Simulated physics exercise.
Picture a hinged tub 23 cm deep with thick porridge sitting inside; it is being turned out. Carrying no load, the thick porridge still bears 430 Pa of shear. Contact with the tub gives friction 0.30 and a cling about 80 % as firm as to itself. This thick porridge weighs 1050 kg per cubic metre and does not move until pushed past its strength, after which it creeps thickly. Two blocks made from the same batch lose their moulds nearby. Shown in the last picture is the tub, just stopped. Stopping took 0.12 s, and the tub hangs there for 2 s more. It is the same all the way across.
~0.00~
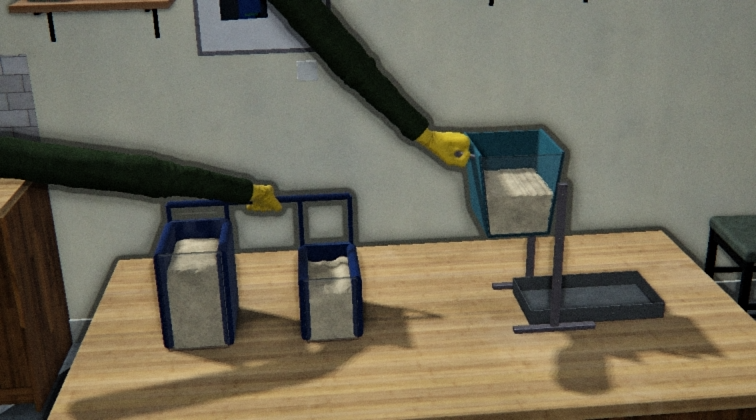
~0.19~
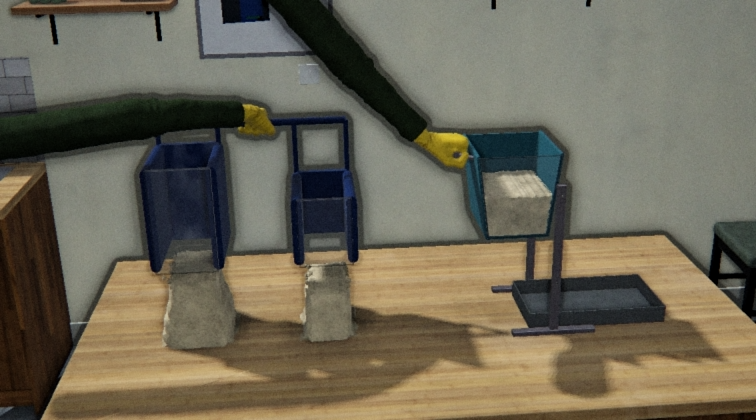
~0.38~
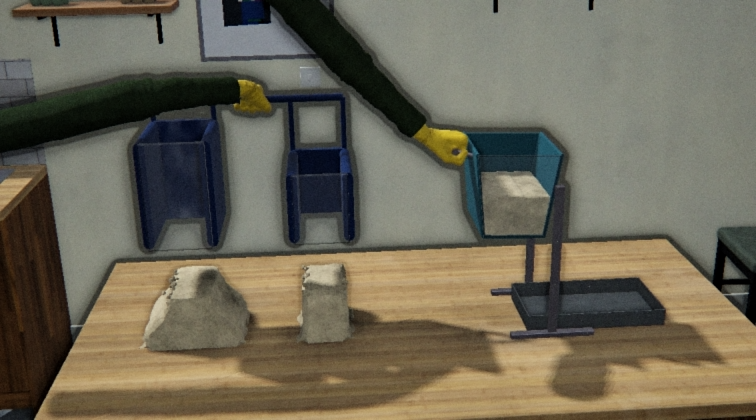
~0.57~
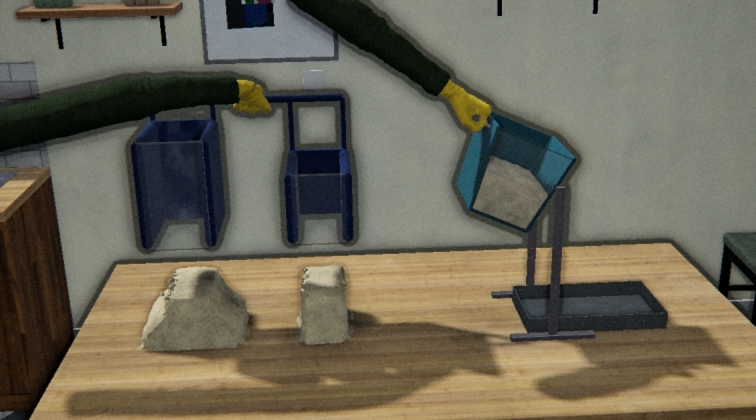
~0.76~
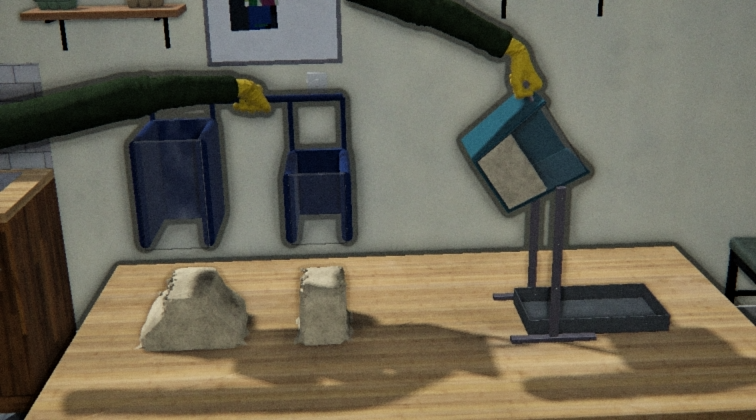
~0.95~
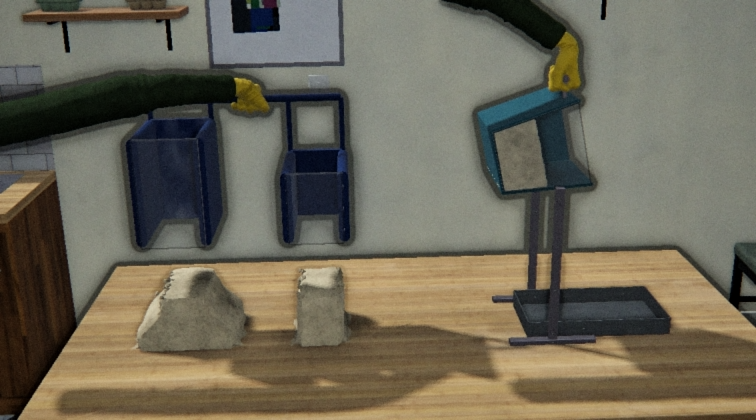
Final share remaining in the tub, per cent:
Near 100 %.
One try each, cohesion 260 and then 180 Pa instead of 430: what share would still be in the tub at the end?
In order: Around 100 % and around 100 %.
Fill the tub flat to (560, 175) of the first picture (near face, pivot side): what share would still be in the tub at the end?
I'd say close to 100 % stays in the tub.
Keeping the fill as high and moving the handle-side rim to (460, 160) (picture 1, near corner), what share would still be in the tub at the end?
Roughly 100 %.
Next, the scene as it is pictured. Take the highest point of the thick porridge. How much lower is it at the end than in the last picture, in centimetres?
About 0 cm.
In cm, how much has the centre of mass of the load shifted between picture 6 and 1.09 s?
Roughly 0 cm.
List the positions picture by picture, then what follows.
Handle-side rim at (482, 157), tilt 0 degrees; top of the thick porridge at (502, 196); blocks stand 25 cm, 16 cm (left to right), in the first frame.
Handle-side rim at (481, 158), tilt 0 degrees; top of the thick porridge at (500, 198); blocks stand 21 cm, 15 cm (left to right), in the second frame.
Handle-side rim at (480, 155), tilt 2 degrees; top of the thick porridge at (484, 197); blocks stand 17 cm, 15 cm (left to right), in the third frame.
Handle-side rim at (500, 128), tilt 24 degrees; top of the thick porridge at (486, 171); blocks stand 16 cm, 15 cm (left to right), in the fourth frame.
Handle-side rim at (546, 104), tilt 56 degrees; top of the thick porridge at (509, 137); blocks stand 16 cm, 15 cm (left to right), in the fifth frame.
Handle-side rim at (579, 103), tilt 78 degrees; top of the thick porridge at (532, 121); blocks stand 16 cm, 15 cm (left to right), in the sixth frame.
After 1.09 s, the tub is at 78 degrees and holds 100 %.
After 1.26 s, the tub is at 78 degrees and holds 100 %.
After 1.43 s, the tub is at 78 degrees and holds 100 %.
After 1.60 s, the tub is at 78 degrees and holds 100 %.
After 2.95 s, at the end, the tub is at 78 degrees and holds 100 %.
